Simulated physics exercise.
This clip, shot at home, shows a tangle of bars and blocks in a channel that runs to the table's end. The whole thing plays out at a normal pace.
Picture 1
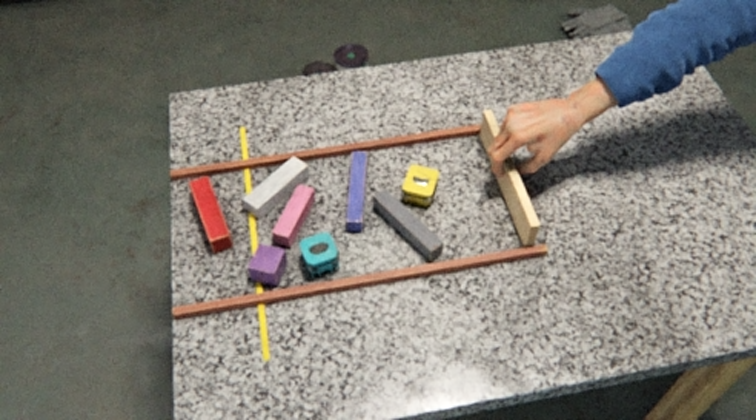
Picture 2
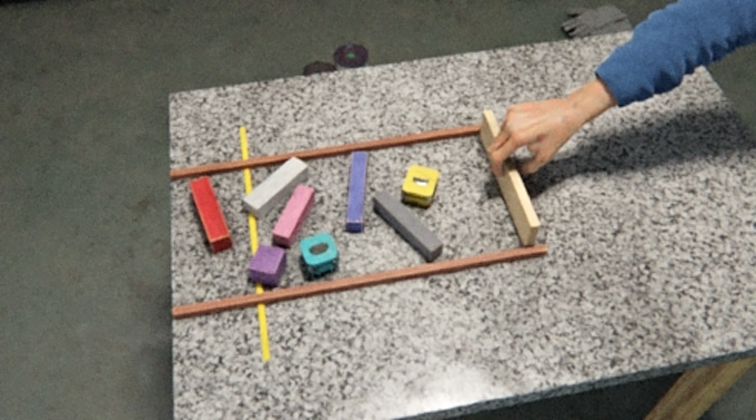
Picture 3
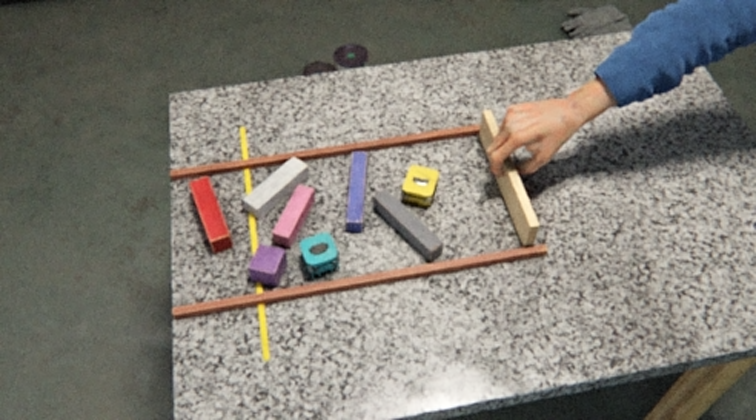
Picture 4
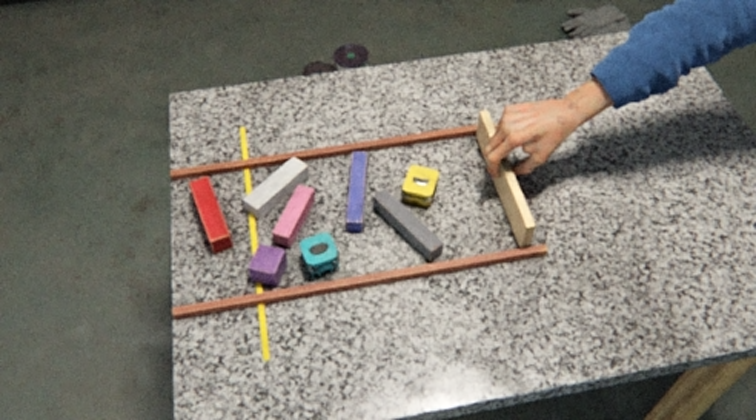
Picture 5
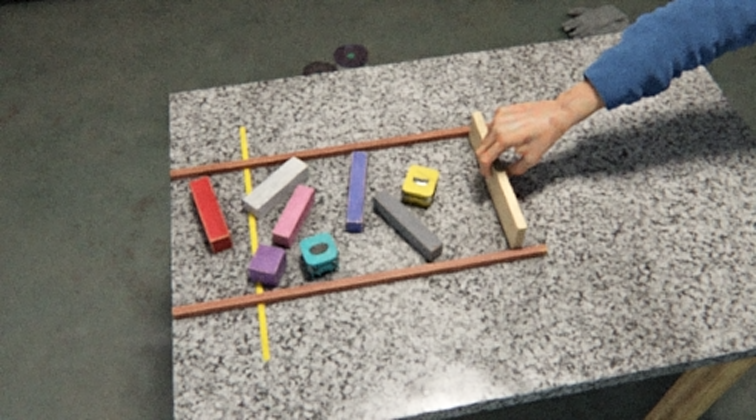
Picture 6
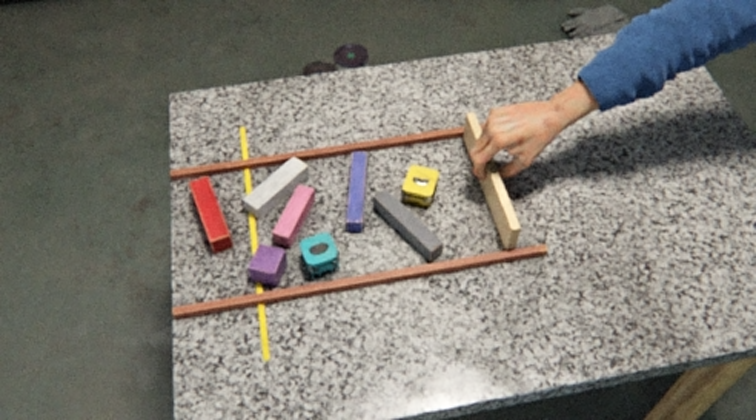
On a speckled tabletop, a hand slides a wooden board slightly left toward scattered colourful blocks.
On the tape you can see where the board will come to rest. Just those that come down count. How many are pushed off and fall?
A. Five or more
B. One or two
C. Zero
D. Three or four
Answer: B.
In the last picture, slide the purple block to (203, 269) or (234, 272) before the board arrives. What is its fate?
First place: It remains in place; second place: It remains in place.
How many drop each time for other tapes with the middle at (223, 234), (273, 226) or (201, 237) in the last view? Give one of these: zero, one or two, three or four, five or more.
Well, going through them: 3 or 4, then 1 or 2, then at least five.
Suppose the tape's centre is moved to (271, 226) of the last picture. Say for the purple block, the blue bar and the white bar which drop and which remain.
Observed: Purple block not toppled; blue bar not toppled; white bar not toppled.
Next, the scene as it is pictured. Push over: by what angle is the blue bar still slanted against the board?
The angle is about 35 degrees.
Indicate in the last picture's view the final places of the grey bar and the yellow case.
Final spots - grey bar (229, 258), yellow case (236, 217).
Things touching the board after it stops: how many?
It touches 3.
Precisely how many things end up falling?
Tally: 1.
Early on, none off yet; red stick at rest near (211, 214); purple block at rest near (268, 265); white bar at rest near (277, 187).
Finally, the number that fall off is one or two; lost, red stick.
